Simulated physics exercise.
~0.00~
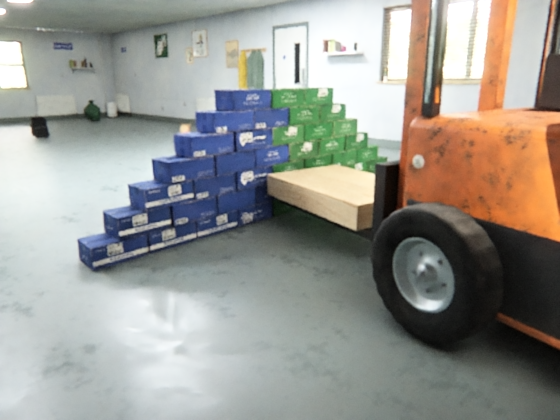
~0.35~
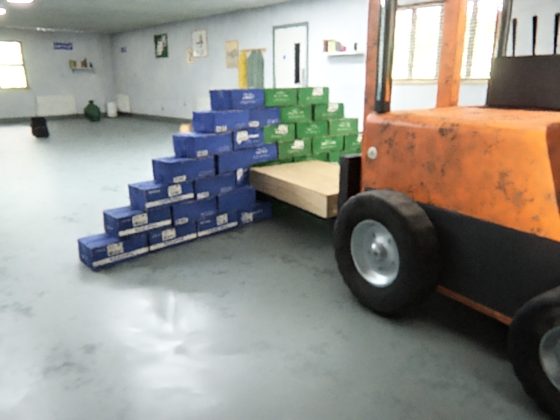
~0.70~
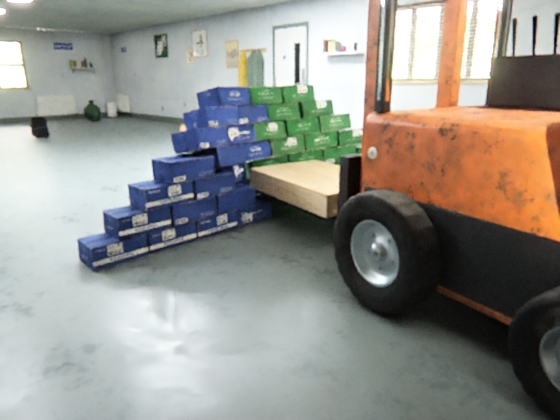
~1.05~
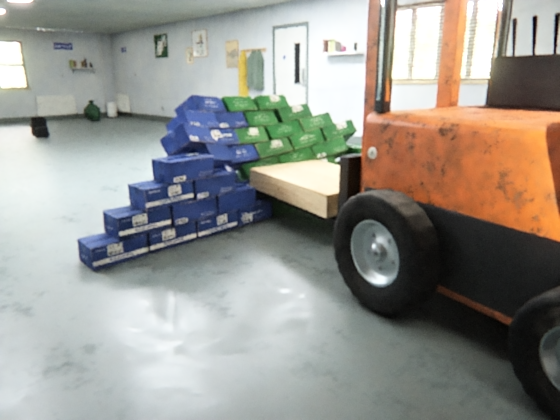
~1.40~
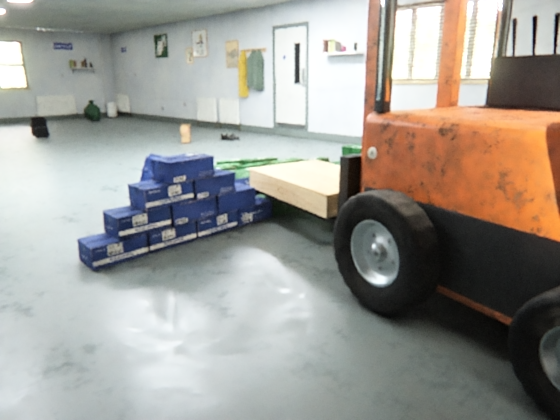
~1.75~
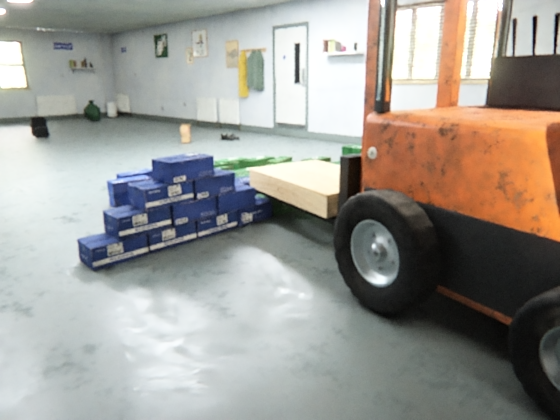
In a hall, a forklift pushes into stacked blue and green boxes, toppling the upper rows.
